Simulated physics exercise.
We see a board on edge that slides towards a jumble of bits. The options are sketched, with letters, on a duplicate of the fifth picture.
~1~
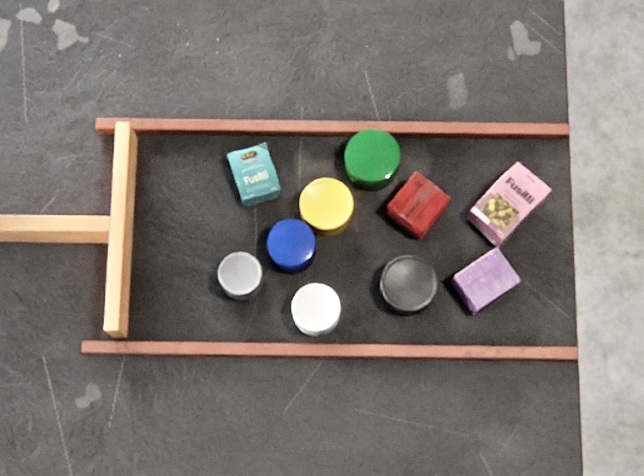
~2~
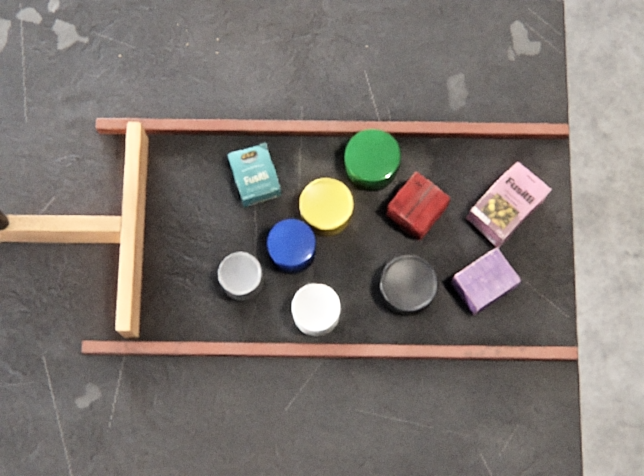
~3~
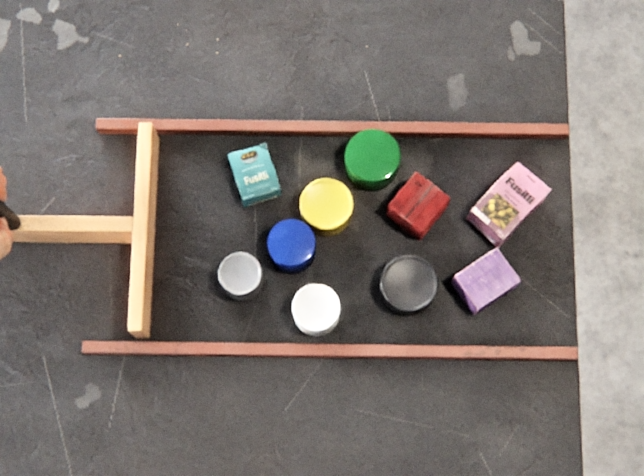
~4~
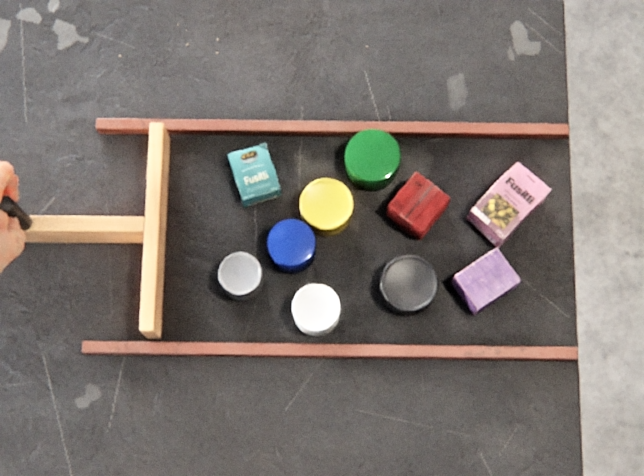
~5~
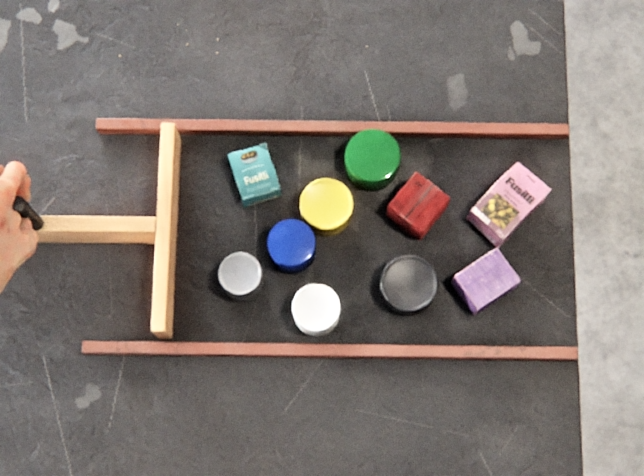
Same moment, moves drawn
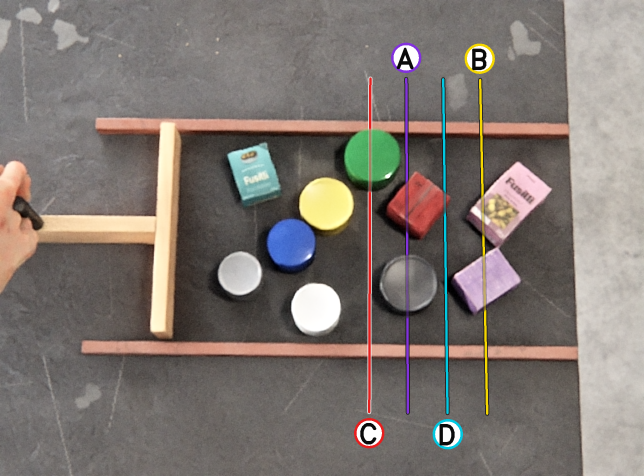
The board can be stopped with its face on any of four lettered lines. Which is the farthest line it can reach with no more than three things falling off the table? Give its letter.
B.
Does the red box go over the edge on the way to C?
By then, no.
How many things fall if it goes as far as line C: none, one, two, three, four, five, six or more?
By then, none.
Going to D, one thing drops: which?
The pink packet.
On the copy, A at (407, 240); B at (484, 241); C at (370, 239); D at (445, 240).
On B. First, board (279, 226); white jar (340, 321); turquoise box (309, 179).
Then, board (394, 227); pink packet (562, 208); purple block (521, 279).
Finally, board (484, 229); red box over the edge; pink packet over the edge; three fallen.
By contrast, A is within the limit but short; C is within the limit but short; D is within the limit but short.
